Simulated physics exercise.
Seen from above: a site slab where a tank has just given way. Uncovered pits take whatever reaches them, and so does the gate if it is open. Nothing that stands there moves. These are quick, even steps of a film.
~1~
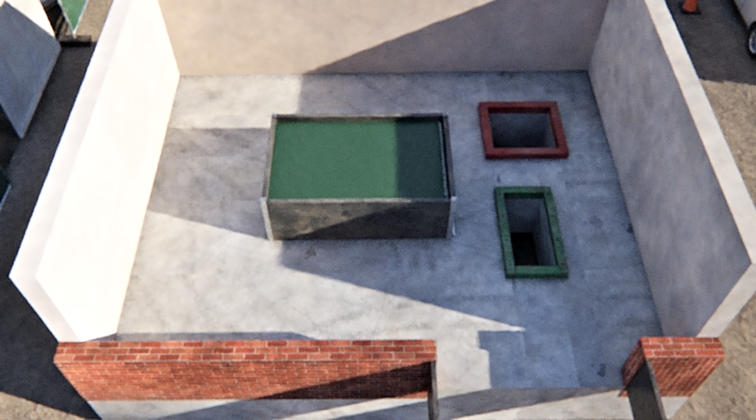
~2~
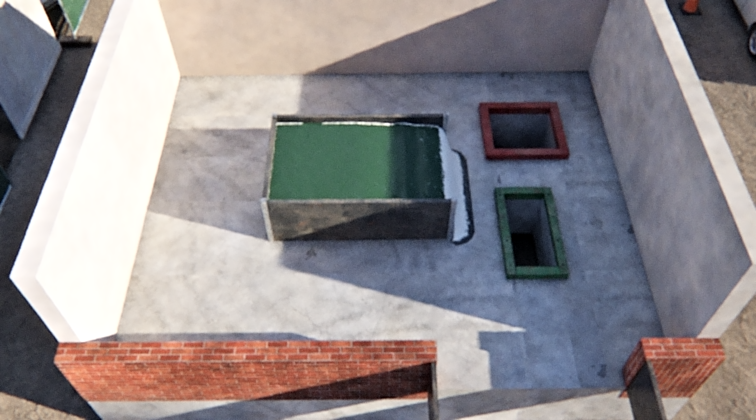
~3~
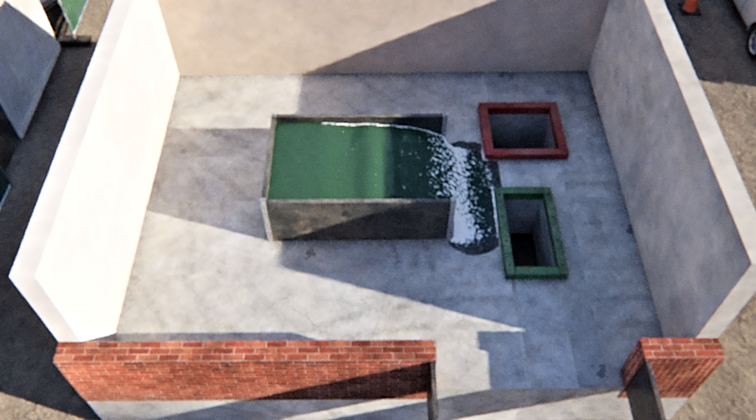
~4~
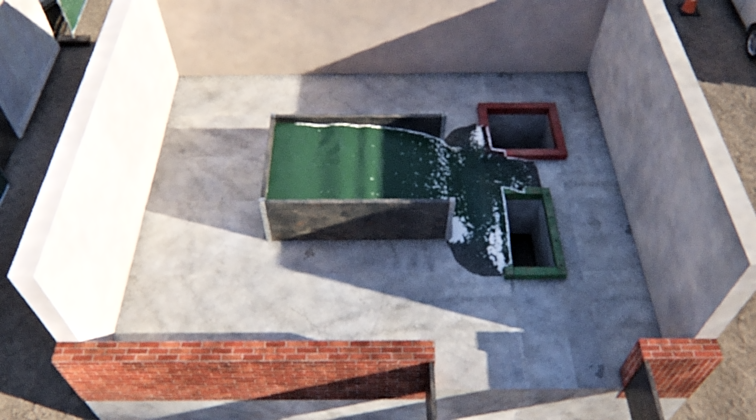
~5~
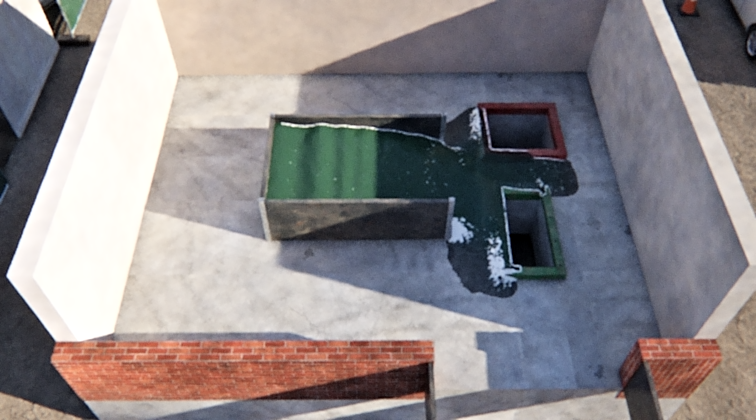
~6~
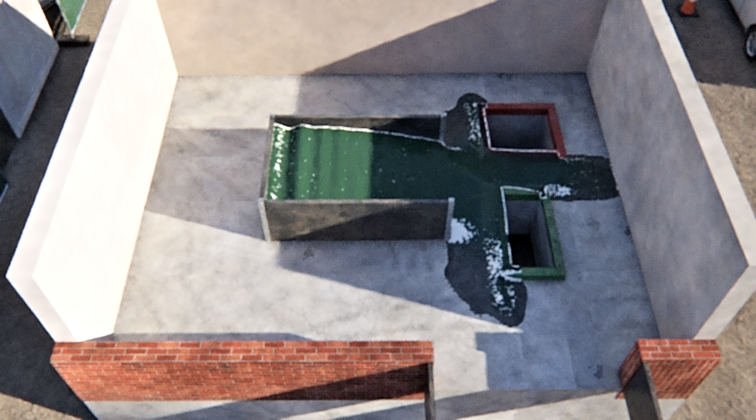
Green water burst from the right end of an open tank on a concrete slab, then spread around the red-rimmed and green-rimmed square openings, reaching farther right and toward the front and back.
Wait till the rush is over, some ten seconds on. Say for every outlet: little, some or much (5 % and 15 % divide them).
The gate takes over 15 %; the red pit takes from 5 to 15 %; the green pit takes over 15 %.
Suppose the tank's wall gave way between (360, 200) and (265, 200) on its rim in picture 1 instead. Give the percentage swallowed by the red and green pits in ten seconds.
Roughly, in per cent: Red 0, green 0.
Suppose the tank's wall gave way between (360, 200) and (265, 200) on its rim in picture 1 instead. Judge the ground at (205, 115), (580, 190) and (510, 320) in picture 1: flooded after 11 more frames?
In that order: Not flooded, no water, covered.
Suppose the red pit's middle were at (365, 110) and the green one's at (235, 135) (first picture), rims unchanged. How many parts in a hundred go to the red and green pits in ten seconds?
Roughly, in per cent: Red 6, green 0.
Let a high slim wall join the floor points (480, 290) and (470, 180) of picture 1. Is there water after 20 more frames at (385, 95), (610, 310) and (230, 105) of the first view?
In that order: Covered, awash, clear.
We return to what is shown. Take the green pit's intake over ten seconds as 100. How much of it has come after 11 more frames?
About 75 per cent.
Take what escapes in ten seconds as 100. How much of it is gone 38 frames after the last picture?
Close to 90 %.
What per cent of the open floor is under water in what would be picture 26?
Close to 45 %.
A moment on, water covers 20 % of the floor; the gate 0 %, the red pit 3 %, the green pit 11 %.
Next, water covers 35 % of the floor; the gate 2 %, the red pit 6 %, the green pit 19 %.
Then, water covers 45 % of the floor; the gate 7 %, the red pit 9 %, the green pit 24 %.
Later, water covers 70 % of the floor; the gate 17 %, the red pit 9 %, the green pit 25 %.
In the end, water covers 85 % of the floor; the gate 24 %, the red pit 9 %, the green pit 25 %.
